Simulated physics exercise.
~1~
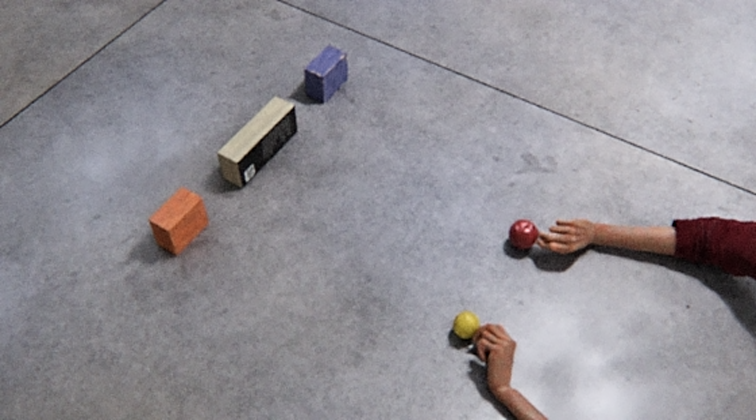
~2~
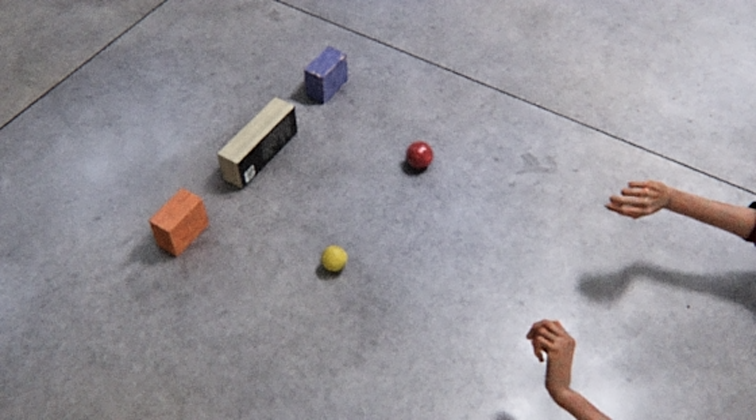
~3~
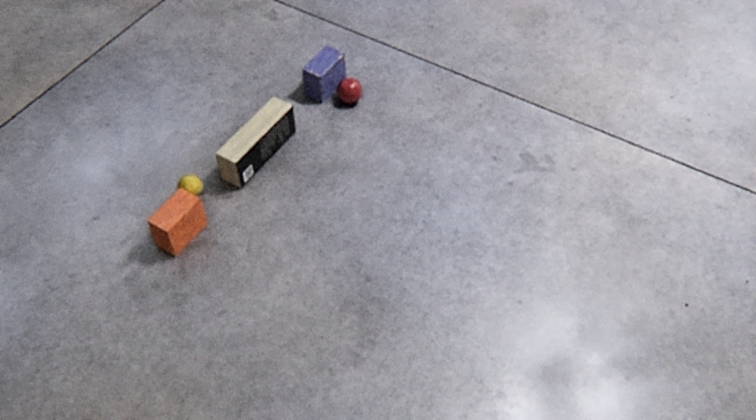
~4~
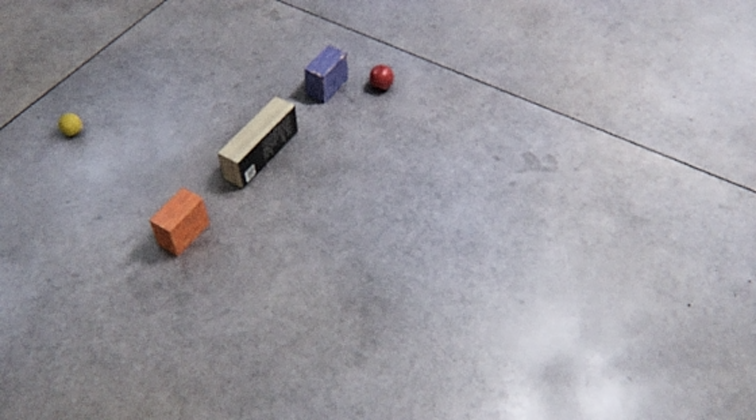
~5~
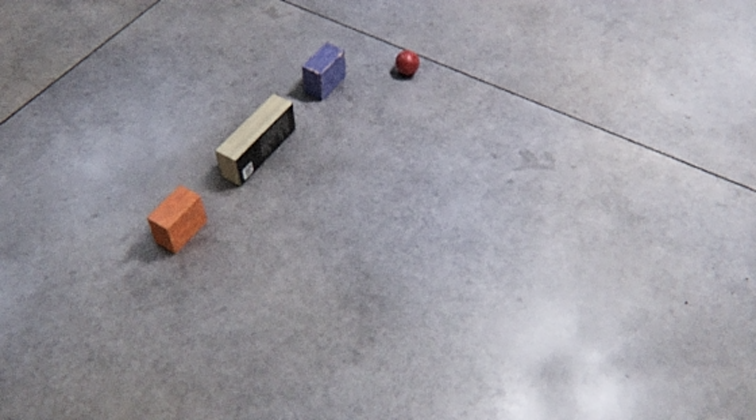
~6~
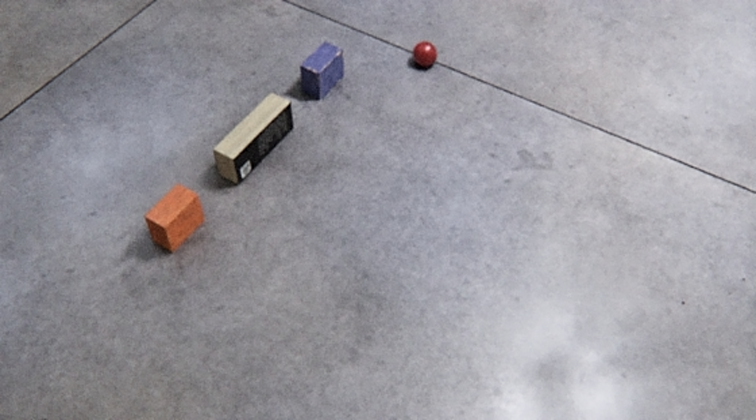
A red ball bounces off the blue block while a yellow ball rolls through a gap.
